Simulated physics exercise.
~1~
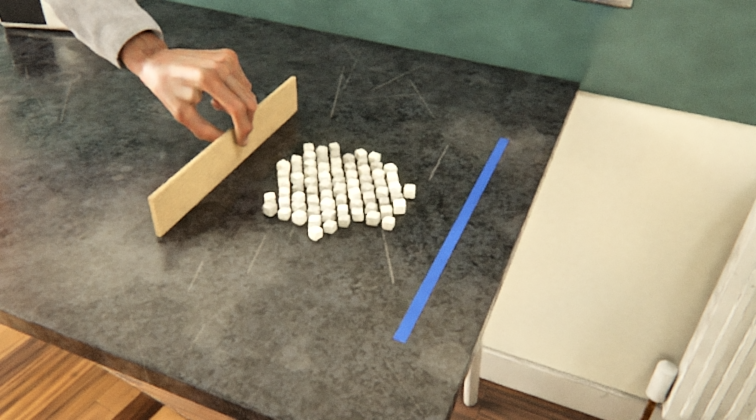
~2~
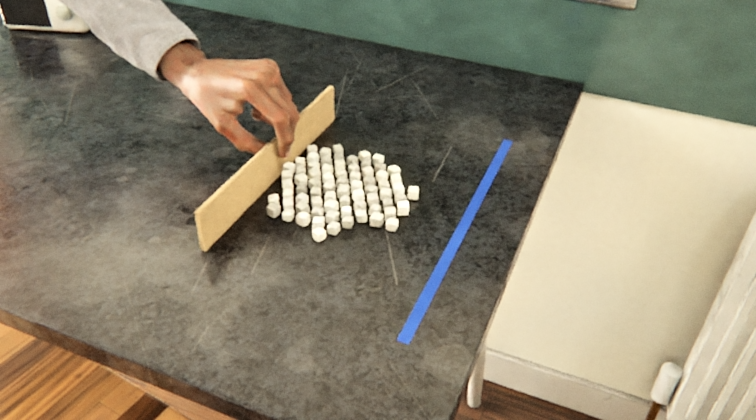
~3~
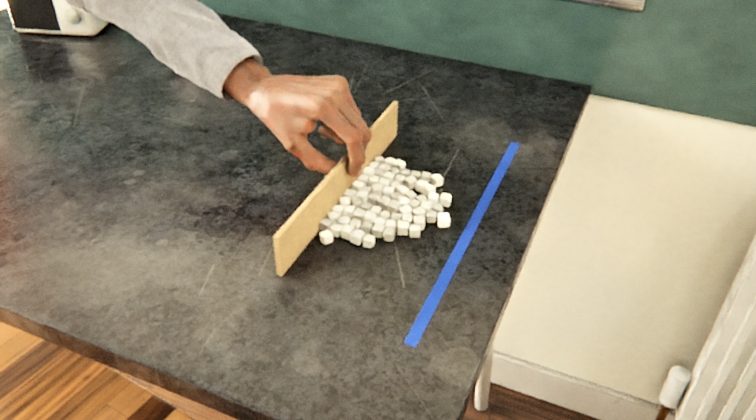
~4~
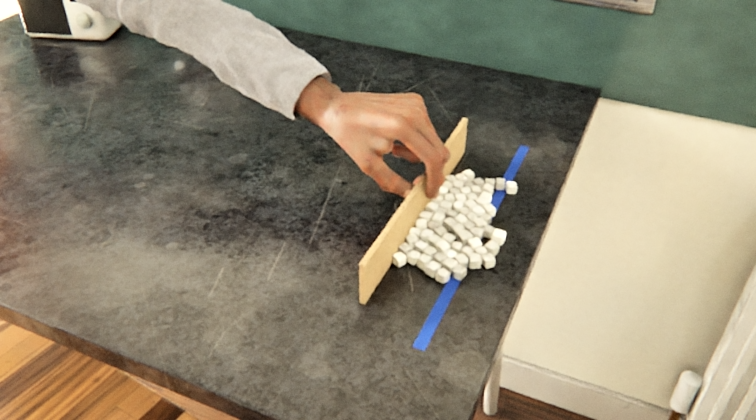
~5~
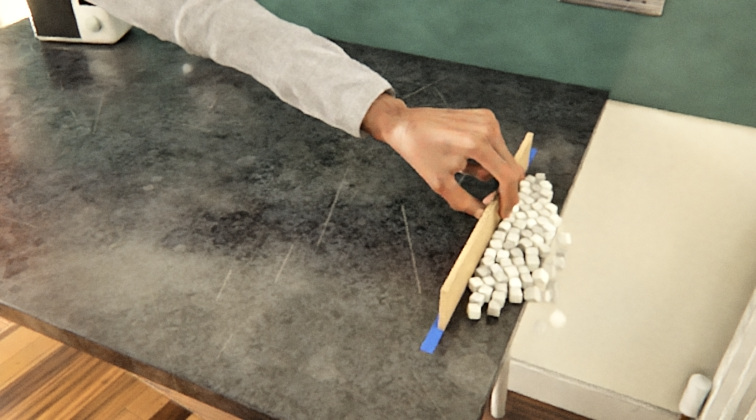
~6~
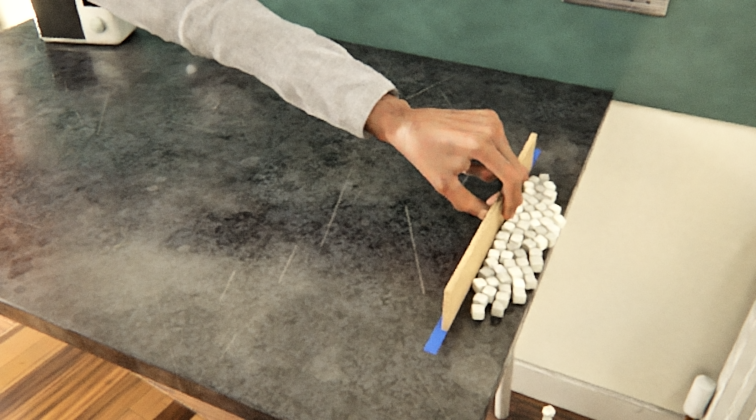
The clip shows a hand sliding an upright tan board rightward across a dark tabletop, pushing a cluster of small white cubes over a strip of blue tape, until the board stops at the tape with the cubes crowded at the table's edge and a few dropping off.
